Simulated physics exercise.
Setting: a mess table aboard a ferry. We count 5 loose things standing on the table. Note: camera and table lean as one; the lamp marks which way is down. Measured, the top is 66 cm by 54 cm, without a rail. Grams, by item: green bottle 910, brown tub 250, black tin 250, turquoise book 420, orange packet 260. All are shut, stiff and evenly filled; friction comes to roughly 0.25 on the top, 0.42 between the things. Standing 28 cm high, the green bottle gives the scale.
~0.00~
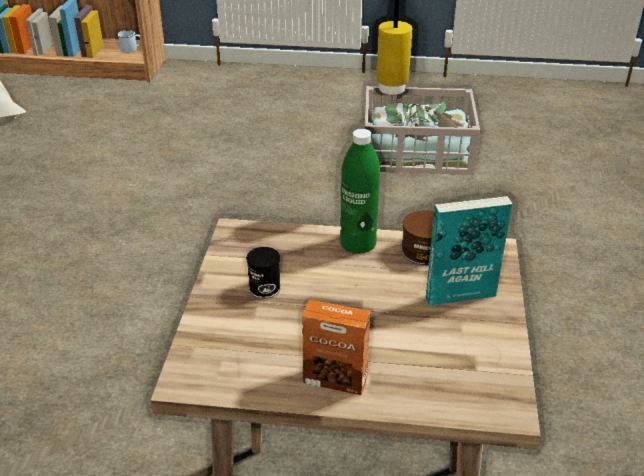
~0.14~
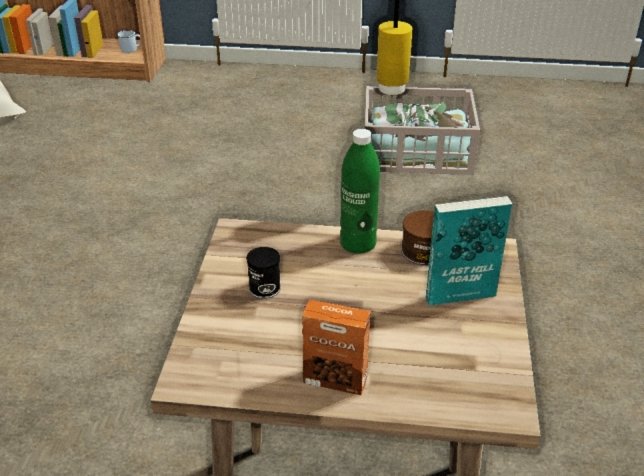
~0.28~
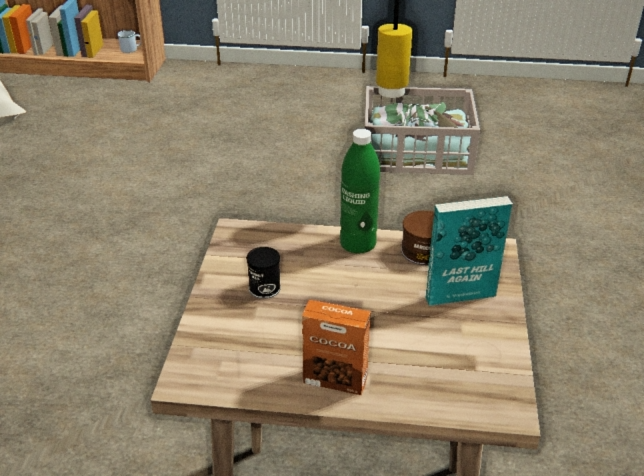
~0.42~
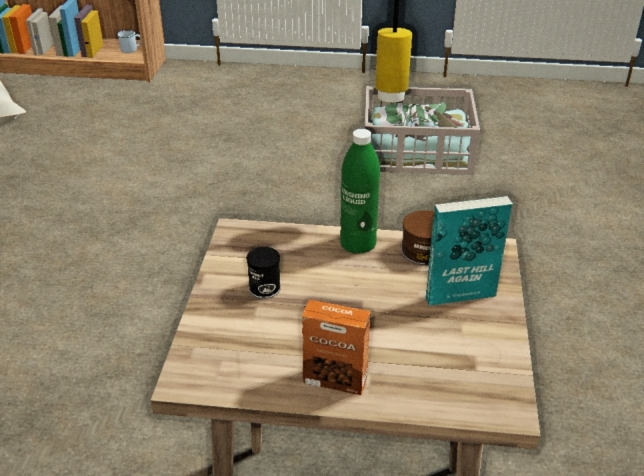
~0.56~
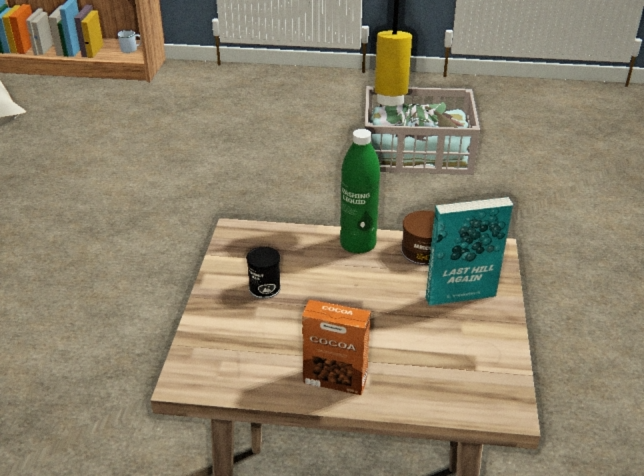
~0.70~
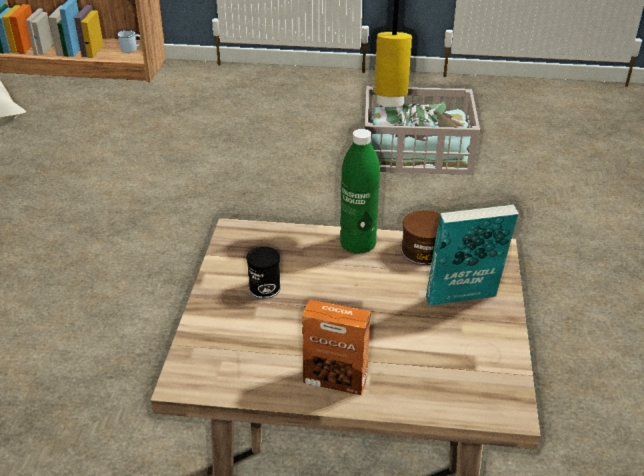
Turquoise book tilting slightly to the right on a wooden table, while the bottle, tubs and cocoa packet around it stay put.
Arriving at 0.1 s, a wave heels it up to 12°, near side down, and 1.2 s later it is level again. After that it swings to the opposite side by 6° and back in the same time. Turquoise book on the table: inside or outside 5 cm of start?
Outside.
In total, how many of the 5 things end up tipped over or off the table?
The number here is 1.
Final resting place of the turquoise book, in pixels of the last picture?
About (492, 359).
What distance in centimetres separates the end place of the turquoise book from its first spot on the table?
22 cm.
After 0.90 s, heel 9°, near side down; turquoise book 51° off its base near (482, 297).
After 1.00 s, heel 6°, near side down; turquoise book on its side near (487, 345).
After 1.10 s, heel 3°, near side down; turquoise book on its side near (491, 356).
In the end (3.0 s), toppled on the table, turquoise book; the other 4 under 5 cm from the start. In the last view, turquoise book near (492, 359).
